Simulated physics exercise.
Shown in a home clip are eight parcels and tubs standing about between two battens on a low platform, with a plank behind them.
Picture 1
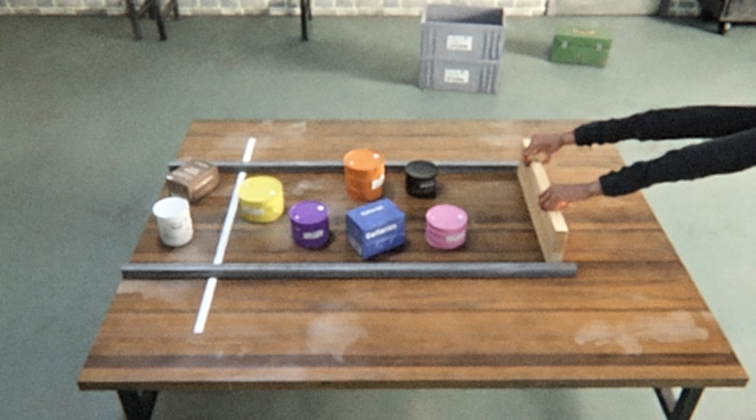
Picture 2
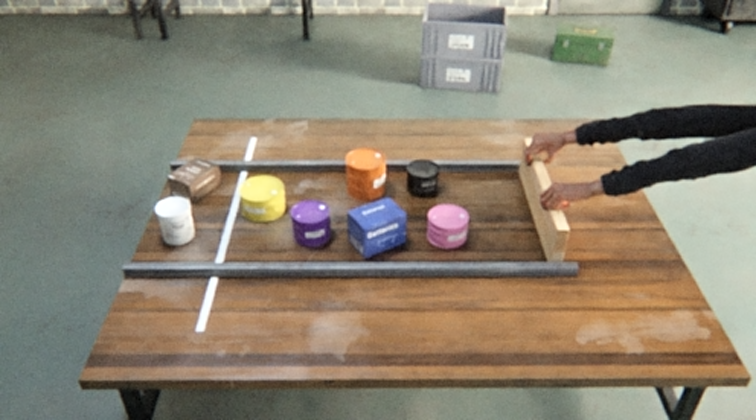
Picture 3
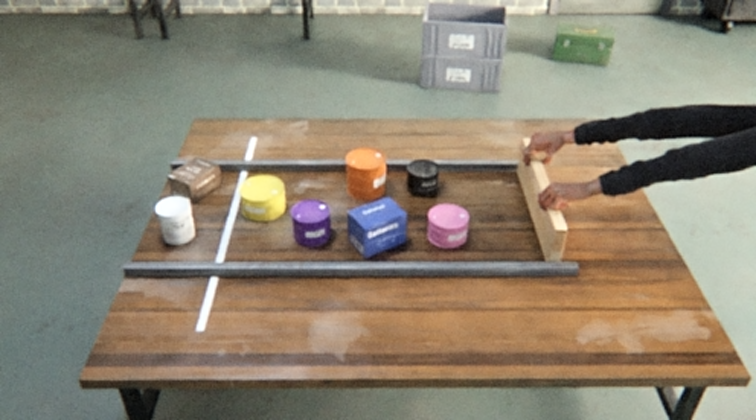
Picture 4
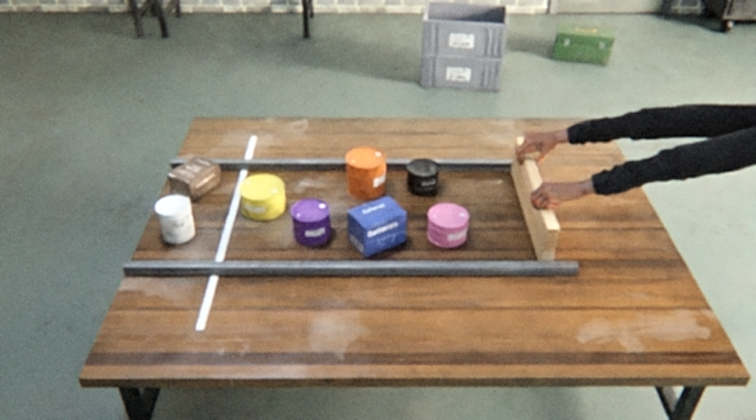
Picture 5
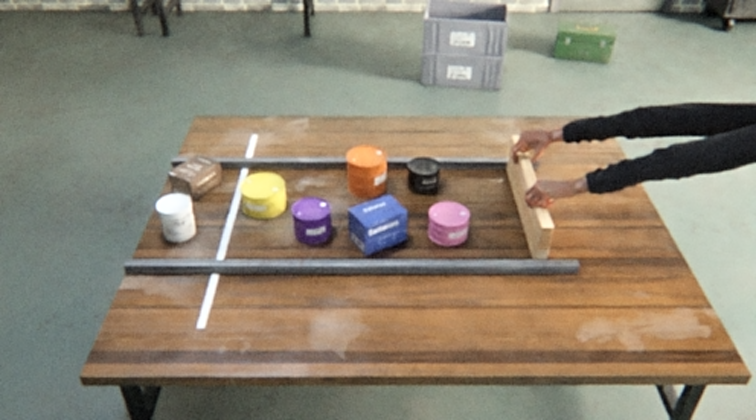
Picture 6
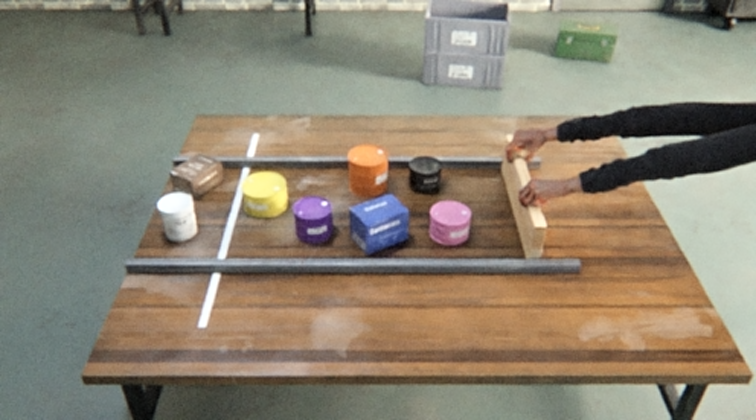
The clip opens on eight containers and boxes spread between two dark rails on a wooden table, with two hands gripping a plank at the right. The hands hold it nearly still at first, then slide it a short way left, while the items stay in place.
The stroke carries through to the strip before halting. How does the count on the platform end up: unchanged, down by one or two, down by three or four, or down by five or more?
Just one or two fall.
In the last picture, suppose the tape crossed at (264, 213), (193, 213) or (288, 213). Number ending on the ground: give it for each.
In order, 0, 5 and 0.
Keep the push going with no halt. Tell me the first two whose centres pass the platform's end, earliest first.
Brown box, then yellow canister.
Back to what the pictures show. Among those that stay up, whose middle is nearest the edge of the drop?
Yellow canister.
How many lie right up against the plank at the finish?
All in all, 2.
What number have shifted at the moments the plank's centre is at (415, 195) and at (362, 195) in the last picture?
So 4, and at the other place 5.
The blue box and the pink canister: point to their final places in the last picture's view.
Blue box: (167, 233); pink canister: (209, 220).
Early on, none off yet; white pail at rest near (178, 217); brown box at rest near (197, 176); yellow canister at rest near (265, 195).
A while later, none off yet; white pail at rest near (178, 217); brown box moving near (195, 176); yellow canister travelled about its own width near (210, 194).
Finally, the number that fall off is one or two; lost, brown box.
